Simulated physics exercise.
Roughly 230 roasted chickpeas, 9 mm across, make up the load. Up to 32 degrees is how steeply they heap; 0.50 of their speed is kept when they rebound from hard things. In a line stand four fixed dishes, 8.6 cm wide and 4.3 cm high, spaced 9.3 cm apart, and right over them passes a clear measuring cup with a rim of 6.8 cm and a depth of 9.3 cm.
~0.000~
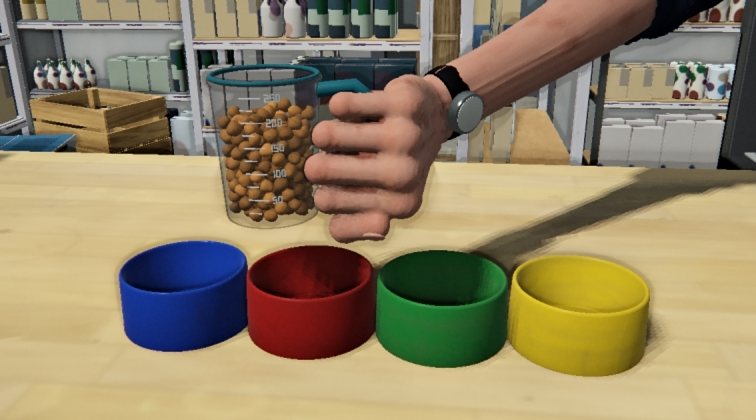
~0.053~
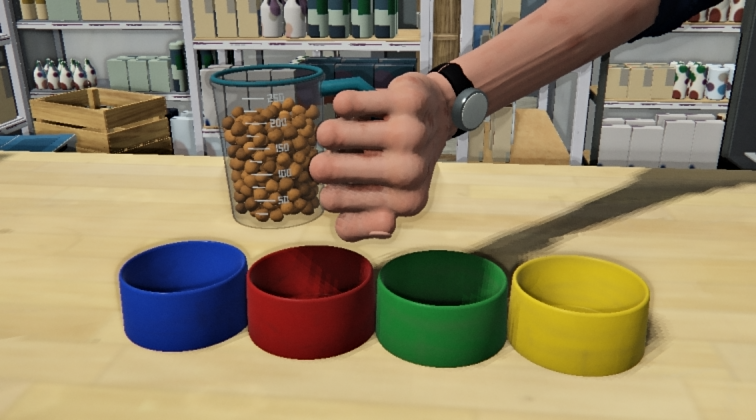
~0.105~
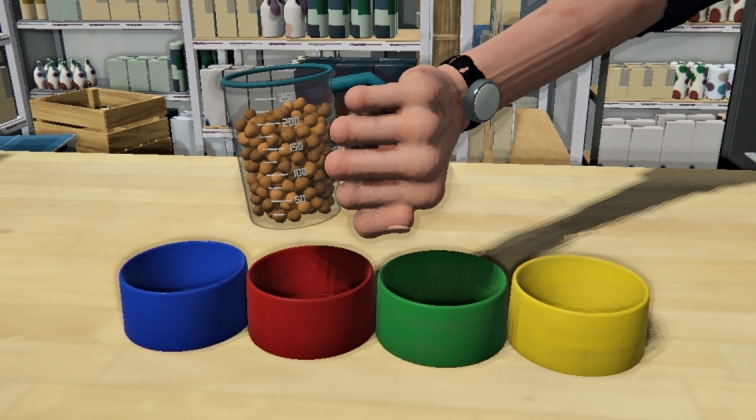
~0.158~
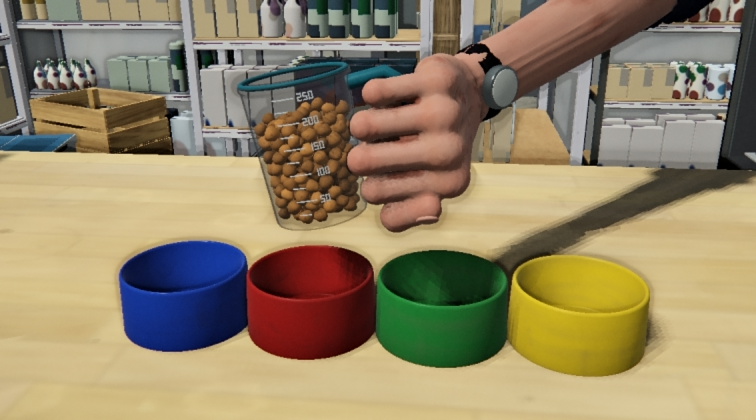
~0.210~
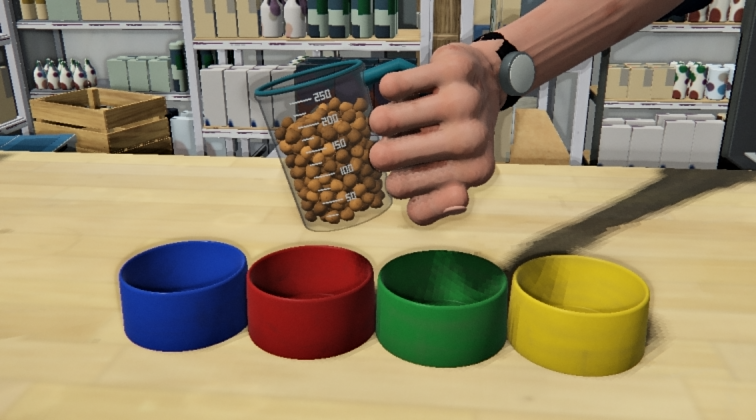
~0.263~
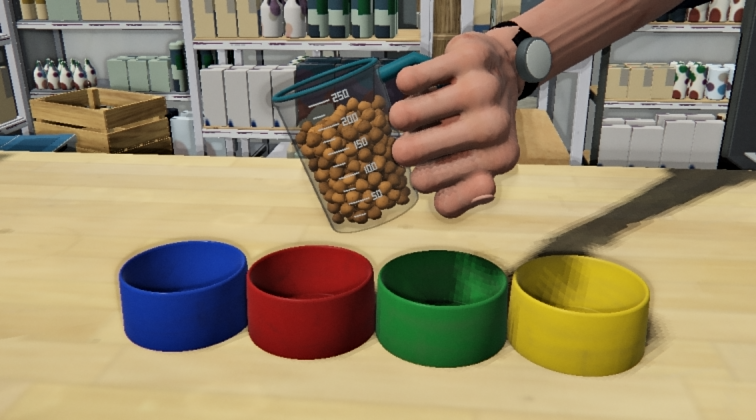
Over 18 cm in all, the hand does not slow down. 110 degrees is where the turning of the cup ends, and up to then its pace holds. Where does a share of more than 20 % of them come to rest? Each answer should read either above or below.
Red dish - below, blue dish - below, green dish - above, yellow dish - below, counter - below.
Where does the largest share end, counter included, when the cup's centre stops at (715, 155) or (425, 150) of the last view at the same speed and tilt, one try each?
The largest share ends at yellow first and at red second.
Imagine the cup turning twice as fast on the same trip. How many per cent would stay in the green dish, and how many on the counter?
Shares: Green at 100; counter at 0.
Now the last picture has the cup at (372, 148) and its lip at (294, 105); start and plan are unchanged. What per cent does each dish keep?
Kept per dish: Red = 0, blue = 0, green = 100, yellow = 0.
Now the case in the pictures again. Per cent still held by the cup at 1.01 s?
Around 100 per cent of the load.
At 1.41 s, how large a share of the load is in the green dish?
Estimate to date: Some 35 %.
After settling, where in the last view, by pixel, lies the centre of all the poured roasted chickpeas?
Roughly pixel (437, 300).
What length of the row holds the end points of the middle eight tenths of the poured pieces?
About 5 cm.
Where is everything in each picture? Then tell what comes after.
In the first frame, cup at (269, 145), tilt 0 degrees, lip at (212, 74), moved 0.0 cm; middle of the pieces at (267, 162); blue dish at (184, 266); red dish at (310, 271); green dish at (442, 277); yellow dish at (580, 283).
In the second frame, cup at (274, 145), tilt 1 degrees, lip at (216, 75), moved 0.3 cm; middle of the pieces at (271, 162).
In the third frame, cup at (287, 146), tilt 4 degrees, lip at (226, 79), moved 1.2 cm; middle of the pieces at (286, 162).
In the fourth frame, cup at (308, 146), tilt 9 degrees, lip at (242, 84), moved 2.6 cm; middle of the pieces at (308, 163).
In the fifth frame, cup at (329, 147), tilt 14 degrees, lip at (259, 90), moved 4.1 cm; middle of the pieces at (331, 163).
In the sixth frame, cup at (351, 147), tilt 20 degrees, lip at (276, 97), moved 5.5 cm; middle of the pieces at (354, 164); blue dish at (184, 266); red dish at (310, 271); green dish at (442, 277); yellow dish at (580, 283). The cup turns about 95 degrees a second and travels 27 cm a second.
After 0.71 s, tilt 63 degrees; cup holds 100 %.
Then, at 1.01 s, tilt 92 degrees; cup holds 100 %.
After 1.41 s, tilt 110 degrees; cup holds 60 %, green 35 %.
At rest (2.8 s), red 0 %, blue 0 %, green 100 %, yellow 0 %, counter 0 %.
